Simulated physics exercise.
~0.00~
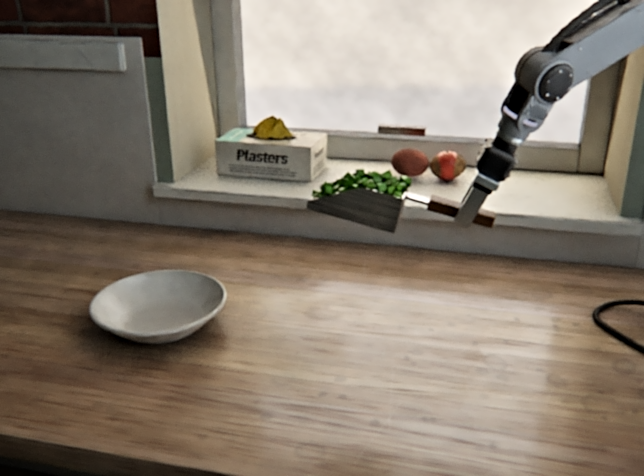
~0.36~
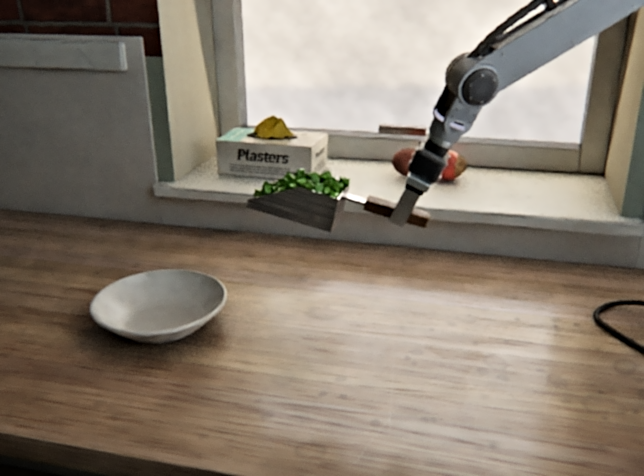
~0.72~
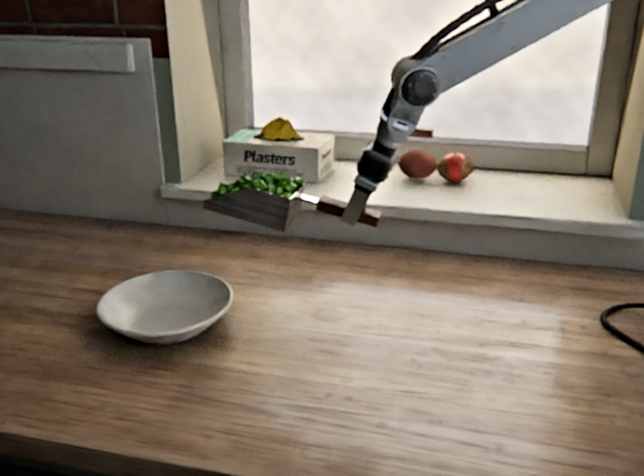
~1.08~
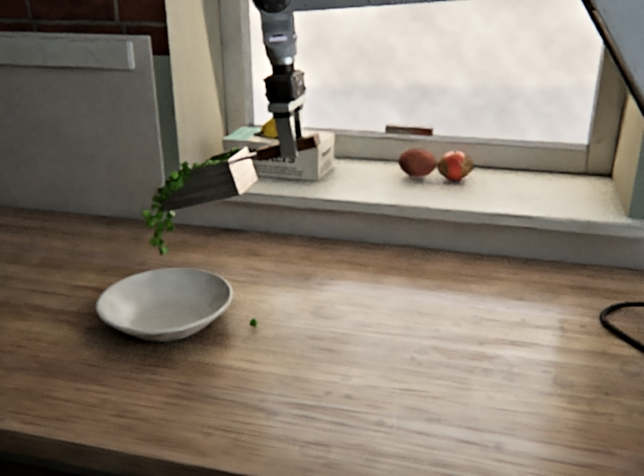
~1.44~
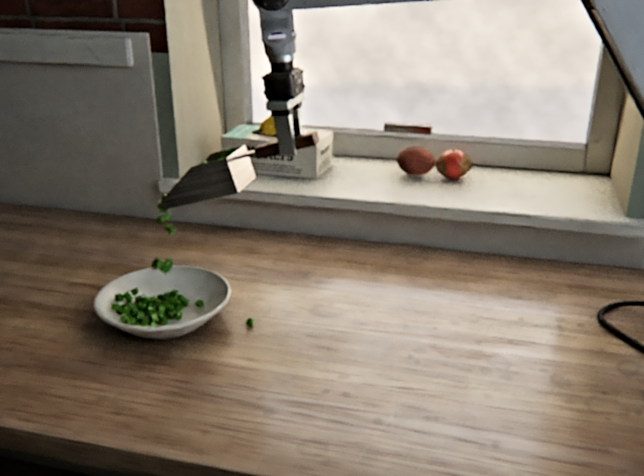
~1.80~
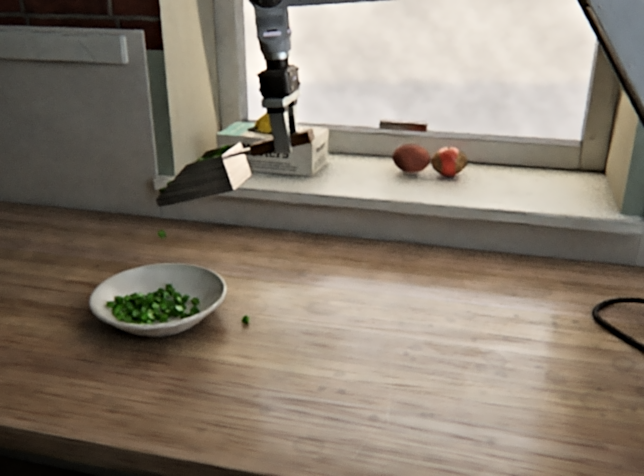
A robot arm carries a scoop of green pieces left and tips many into a bowl.
